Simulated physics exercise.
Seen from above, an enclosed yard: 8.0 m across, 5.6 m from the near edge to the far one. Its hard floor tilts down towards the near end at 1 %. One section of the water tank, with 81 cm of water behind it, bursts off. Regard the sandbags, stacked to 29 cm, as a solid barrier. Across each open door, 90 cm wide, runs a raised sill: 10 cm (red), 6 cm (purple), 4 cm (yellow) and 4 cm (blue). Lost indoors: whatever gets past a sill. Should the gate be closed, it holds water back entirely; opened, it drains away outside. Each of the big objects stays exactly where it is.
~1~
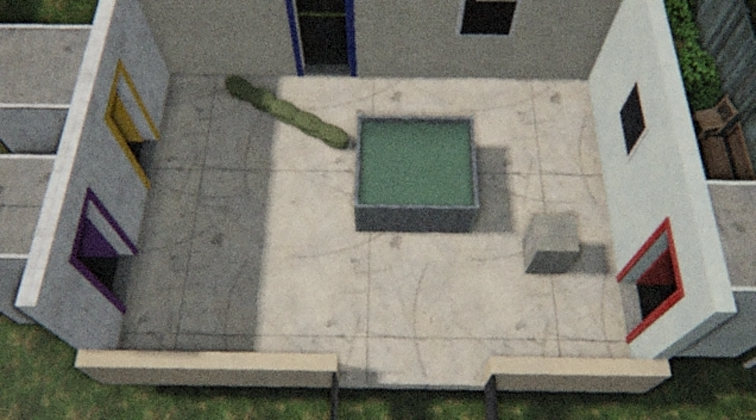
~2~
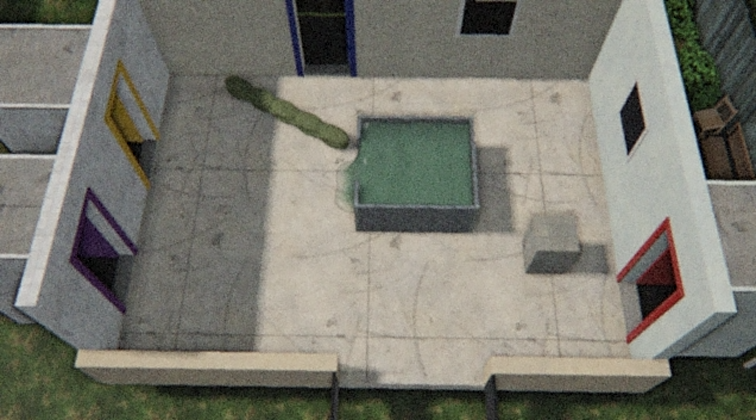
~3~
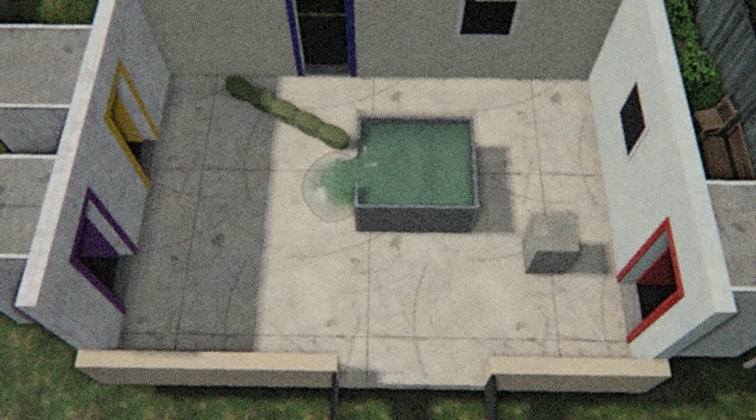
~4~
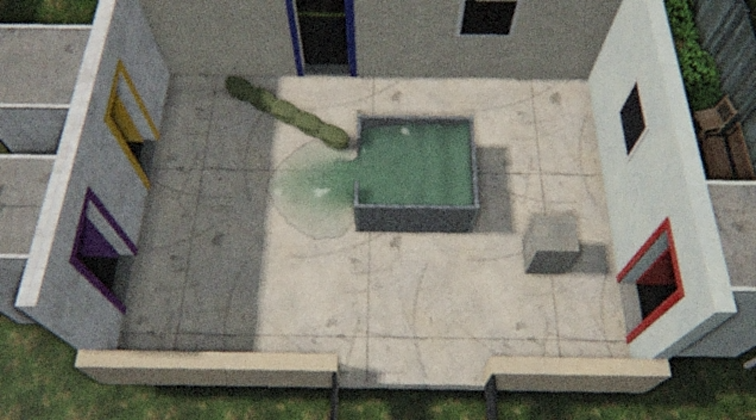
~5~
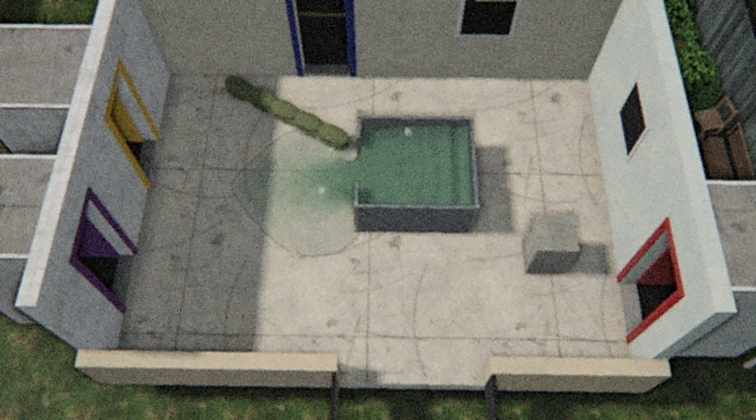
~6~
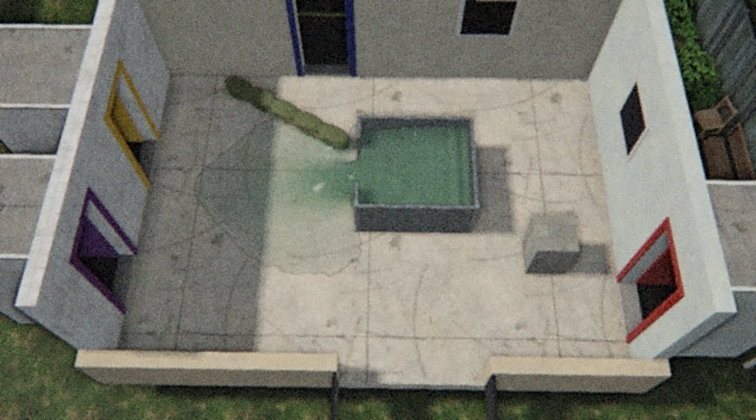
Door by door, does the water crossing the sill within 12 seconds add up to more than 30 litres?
Door by door: The red door: No; the purple door: Yes; the yellow door: Yes; the blue door: No.
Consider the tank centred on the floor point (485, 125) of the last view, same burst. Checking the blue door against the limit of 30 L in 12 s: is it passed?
Then the blue door exceeds it.
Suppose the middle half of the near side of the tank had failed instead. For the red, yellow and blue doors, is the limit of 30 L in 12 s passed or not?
Then it goes red fine, yellow fine, blue fine.
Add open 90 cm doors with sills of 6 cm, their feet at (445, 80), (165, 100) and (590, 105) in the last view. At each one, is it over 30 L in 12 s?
Well, the first is on the low side, the second is on the high side, and the third is on the low side.
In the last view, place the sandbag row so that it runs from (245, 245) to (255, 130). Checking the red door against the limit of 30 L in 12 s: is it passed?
Then, for the red door, it's lower.
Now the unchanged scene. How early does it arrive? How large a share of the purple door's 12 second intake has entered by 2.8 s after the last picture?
Around 45 percent.
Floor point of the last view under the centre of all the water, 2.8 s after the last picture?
Centre: Approx. (295, 194) px.
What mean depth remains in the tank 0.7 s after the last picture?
53 cm.
Then, 0.7 s after the last picture water covers 30 % of the floor and is deepest (44 cm) near (355, 183); red door not reached, purple door 6 cm at the sill, 0 L in, yellow door 8 cm at the sill, 20 L in, blue door not reached.
Then, 1.5 s after the last picture water covers 35 % of the floor and is deepest (36 cm) near (115, 363); red door not reached, purple door 16 cm at the sill, 26 L in, yellow door 16 cm at the sill, 98 L in, blue door not reached.
Then, 2.8 s after the last picture water covers 40 % of the floor and is deepest (24 cm) near (355, 183); red door not reached, purple door 11 cm at the sill, 66 L in, yellow door 16 cm at the sill, 208 L in, blue door 2 cm at the sill, 0 L in.
Then, 6.3 s after the last picture water covers 70 % of the floor and is deepest (15 cm) near (115, 363); red door not reached, purple door 9 cm at the sill, 116 L in, yellow door 11 cm at the sill, 345 L in, blue door 2 cm at the sill, 0 L in.
Then, 11.3 s after the last picture water covers 85 % of the floor and is deepest (11 cm) near (115, 363); red door 7 cm at the sill, 0 L in, purple door 9 cm at the sill, 151 L in, yellow door 4 cm at the sill, 414 L in, blue door 1 cm at the sill, 0 L in.
